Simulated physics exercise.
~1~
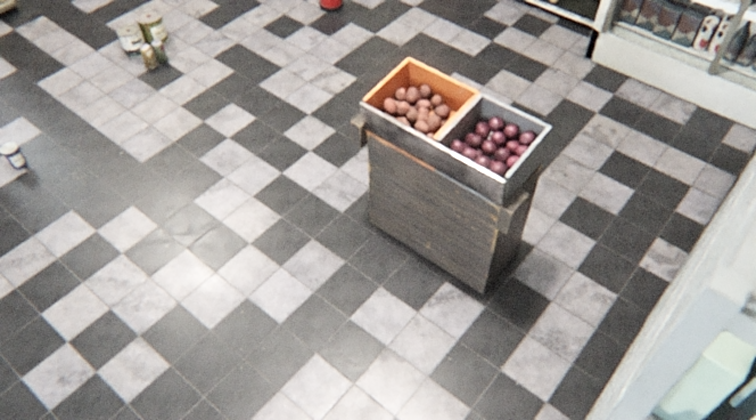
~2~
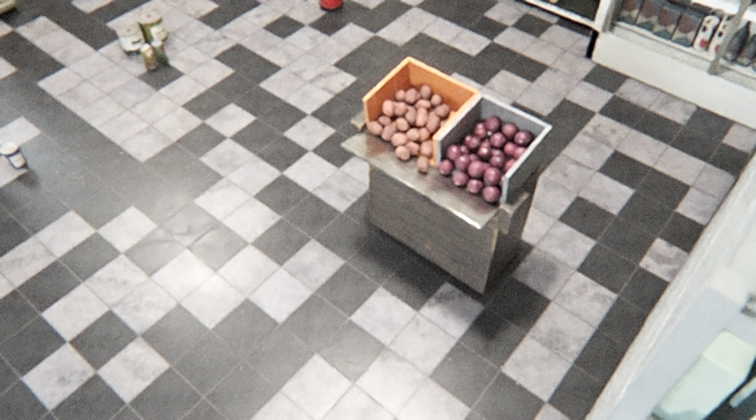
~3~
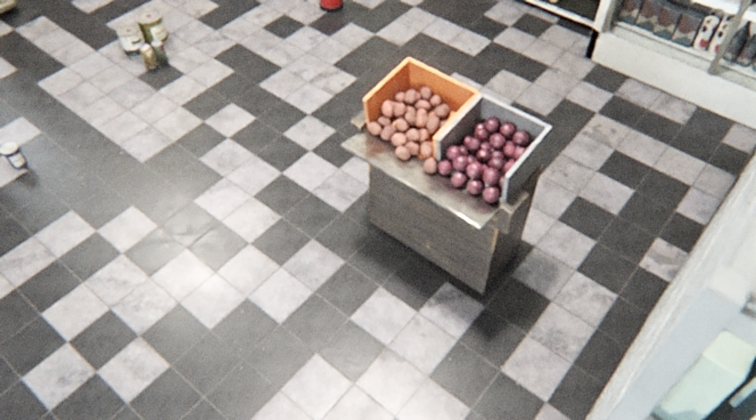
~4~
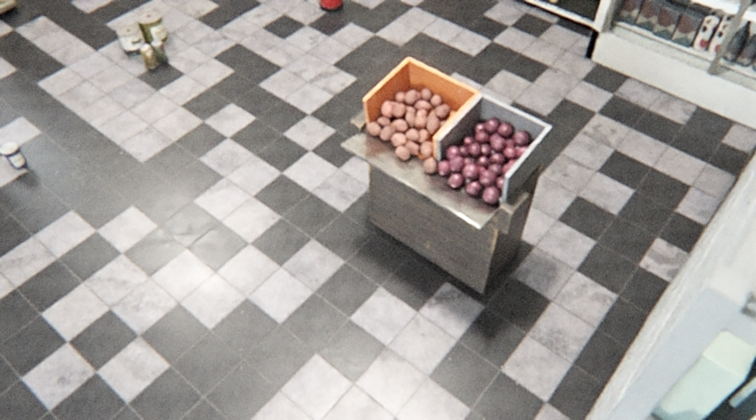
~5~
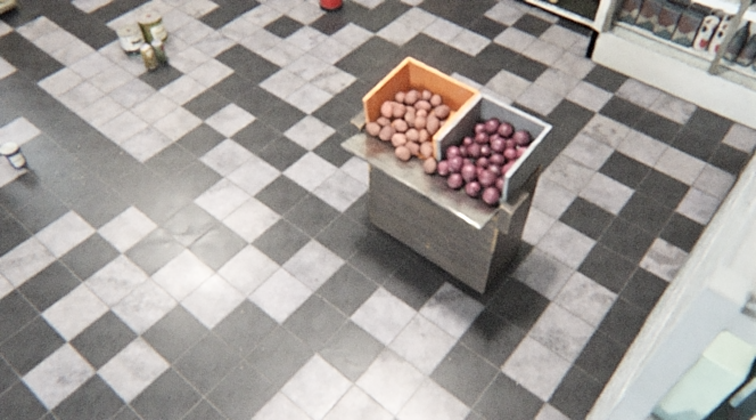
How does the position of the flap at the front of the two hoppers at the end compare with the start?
At the start the flap leans up along the front of the hoppers, and by the end it has been lowered and lies over on its side, like a shelf in front of them.
